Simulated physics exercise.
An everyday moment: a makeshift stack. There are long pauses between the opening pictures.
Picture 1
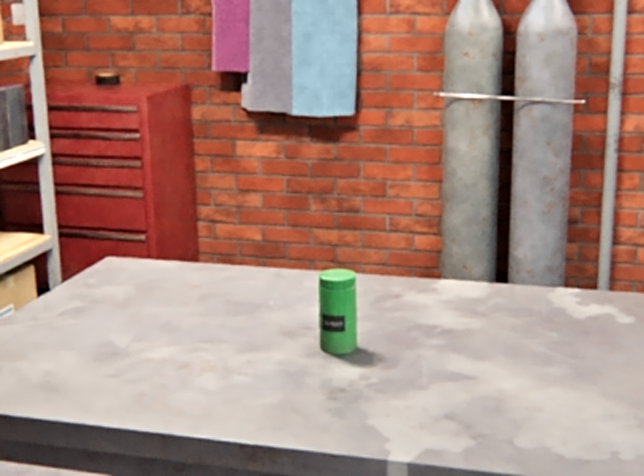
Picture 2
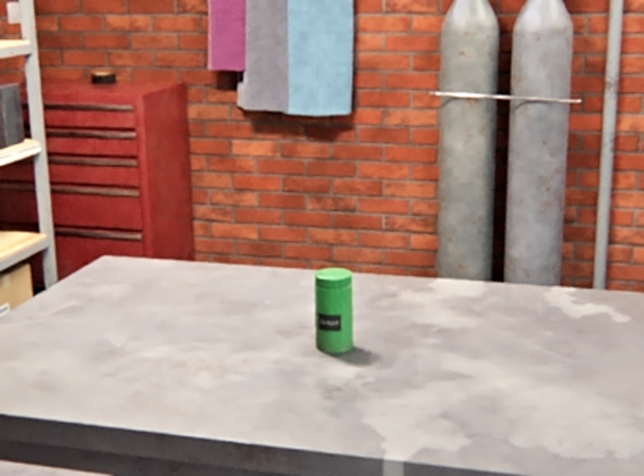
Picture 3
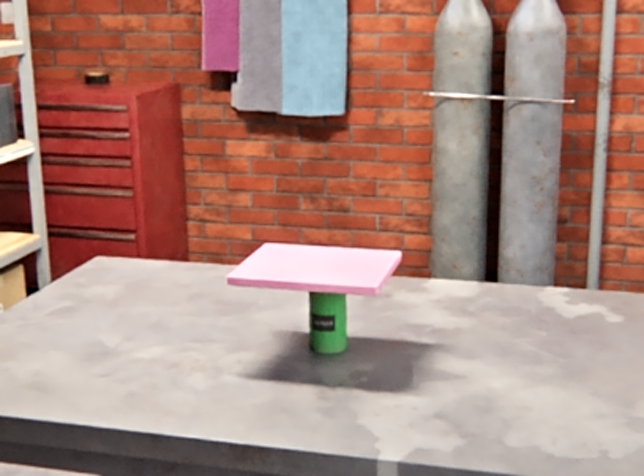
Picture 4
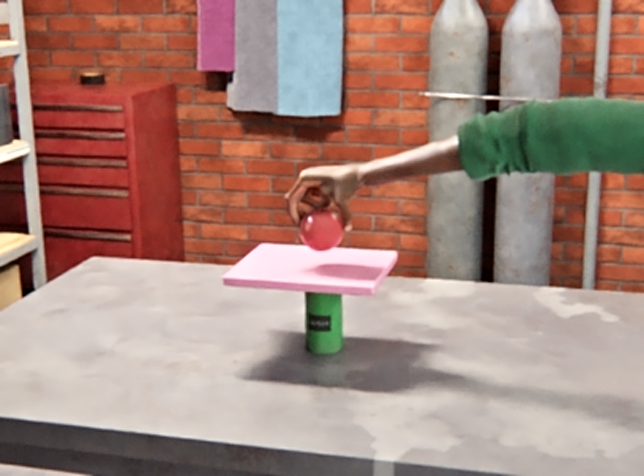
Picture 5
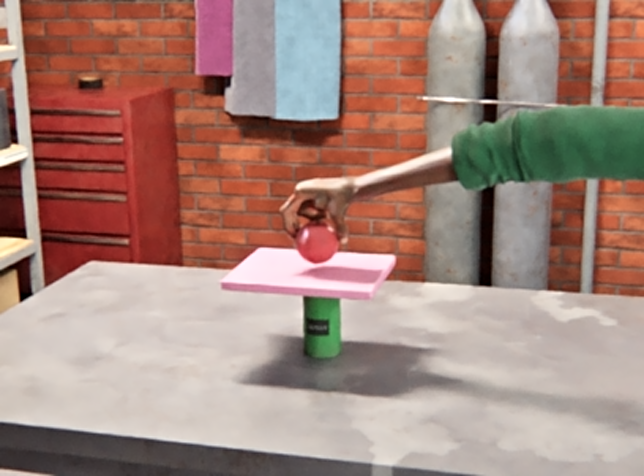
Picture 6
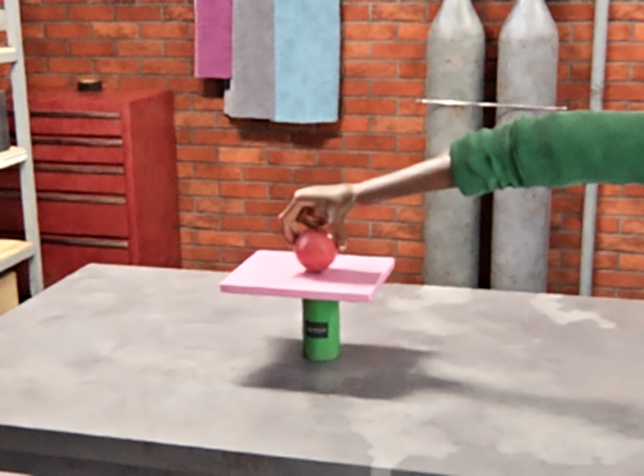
At first, a green jar stands alone on a gray table before a brick wall, and then a pink board appears lying flat on top of it. A hand in a green sleeve, reaching in from the right, lowers a red apple a short way onto the board and keeps hold of it.
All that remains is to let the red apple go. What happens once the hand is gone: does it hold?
The stack keeps its balance.
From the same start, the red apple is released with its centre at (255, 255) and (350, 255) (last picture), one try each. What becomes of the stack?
First try: It loses its balance; second try: It stays up.
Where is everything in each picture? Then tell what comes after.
In the first frame, the last thing is not in view yet; green jar (338, 311).
In the second frame, the last thing is not in view yet; green jar (334, 310).
In the third frame, the last thing is not in view yet; green jar (328, 311).
The fourth frame shows on its way; red apple (321, 230); green jar (324, 311).
The fifth frame shows on its way; red apple (317, 242); green jar (322, 315).
The sixth frame shows in place under the hand; red apple (316, 250); green jar (321, 318).
Then, 0.20 s after the last picture, nothing has stirred.
Then, 0.60 s after the last picture, red apple resting near (316, 250).
At rest, all 3 in place. Seen from the same camera at the end, red apple near (316, 250). The stack holds.
